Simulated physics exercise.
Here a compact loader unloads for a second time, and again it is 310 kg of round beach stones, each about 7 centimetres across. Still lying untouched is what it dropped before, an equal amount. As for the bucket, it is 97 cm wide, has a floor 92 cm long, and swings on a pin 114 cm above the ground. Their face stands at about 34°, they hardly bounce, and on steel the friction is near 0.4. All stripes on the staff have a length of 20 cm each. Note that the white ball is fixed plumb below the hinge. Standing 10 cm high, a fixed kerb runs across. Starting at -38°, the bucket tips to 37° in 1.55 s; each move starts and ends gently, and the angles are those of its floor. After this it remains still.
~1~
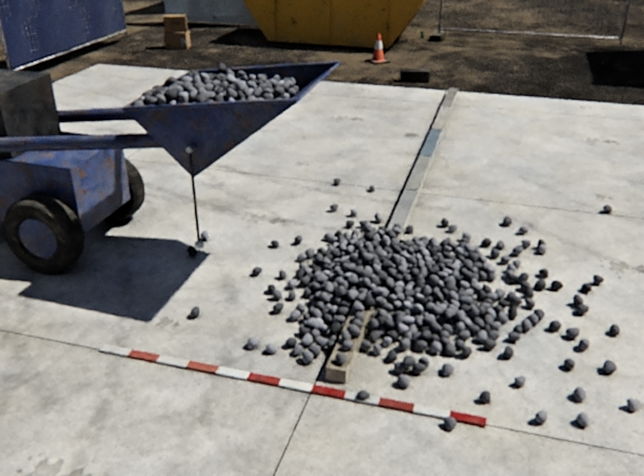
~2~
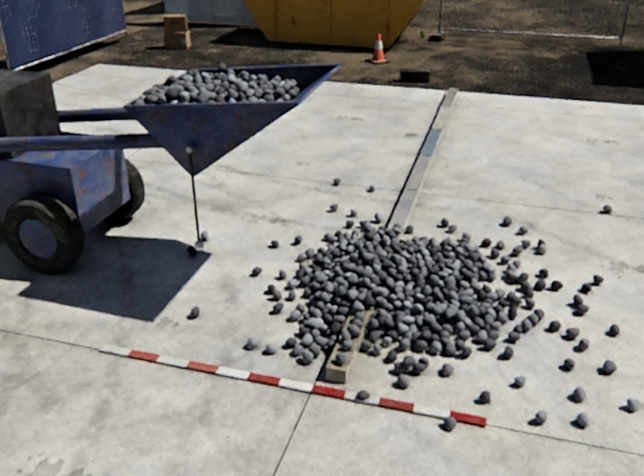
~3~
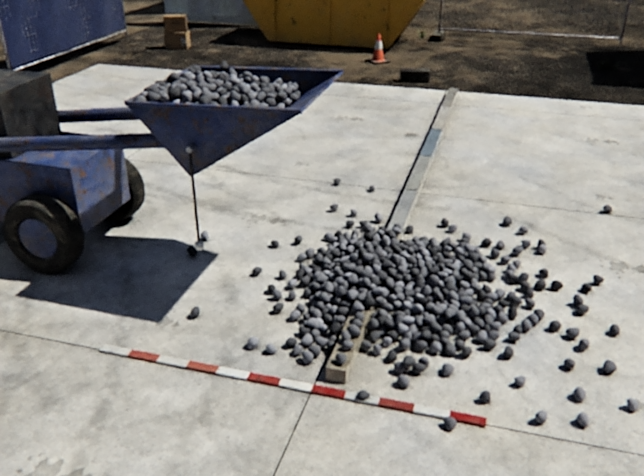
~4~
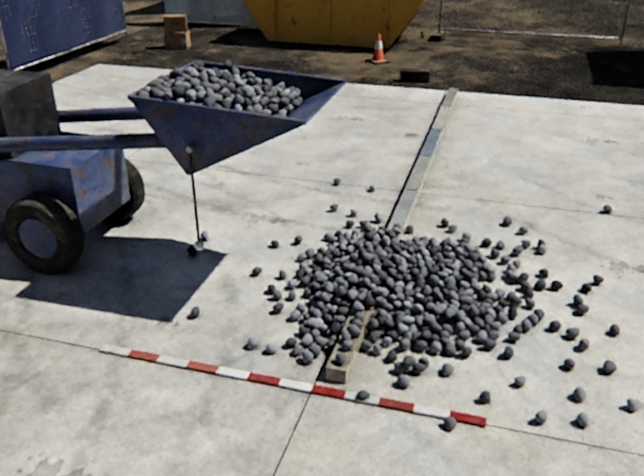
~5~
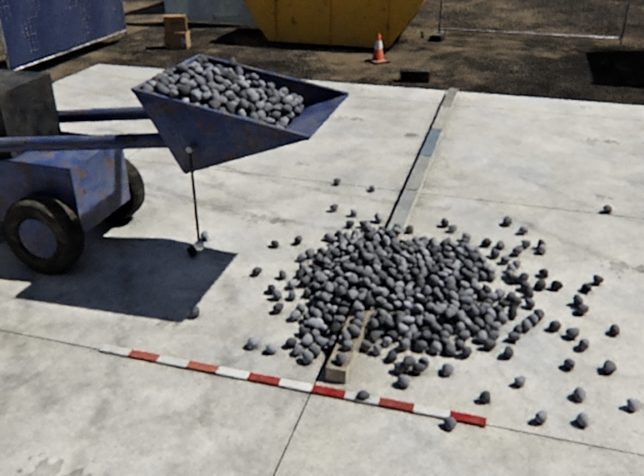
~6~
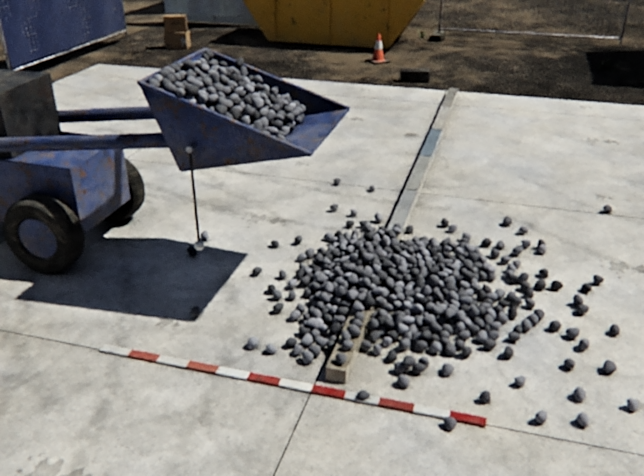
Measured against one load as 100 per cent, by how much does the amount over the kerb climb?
The amount climbs by some 22 per cent of a load.
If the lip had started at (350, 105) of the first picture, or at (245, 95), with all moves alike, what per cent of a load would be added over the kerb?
Near 80 in a hundred first, near 0 in a hundred second.
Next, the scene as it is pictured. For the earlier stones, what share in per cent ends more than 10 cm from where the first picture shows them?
Near 10 per cent, I reckon.
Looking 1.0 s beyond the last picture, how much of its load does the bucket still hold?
Held: Around 40 % of the load.
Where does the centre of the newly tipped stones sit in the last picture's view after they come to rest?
Near (342, 264).
Then, 0.6 s after the last picture the floor is at 25°; in per cent of one load, 99 in the bucket, 43 on this side of the kerb, 59 over the kerb; the foremost stones are at (614, 308).
Then, 1.0 s after the last picture the floor is at 37°; in per cent of one load, 38 in the bucket, 102 on this side of the kerb, 59 over the kerb; the foremost stones are at (614, 308).
Then, 1.4 s after the last picture the floor is at 37°; in per cent of one load, 6 in the bucket, 122 on this side of the kerb, 72 over the kerb; the foremost stones are at (614, 308).
Then, 3.9 s after the last picture the floor is at 37°; in per cent of one load, 0 in the bucket, 119 on this side of the kerb, 81 over the kerb; the foremost stones are at (614, 308). Net gain over the kerb, 22.
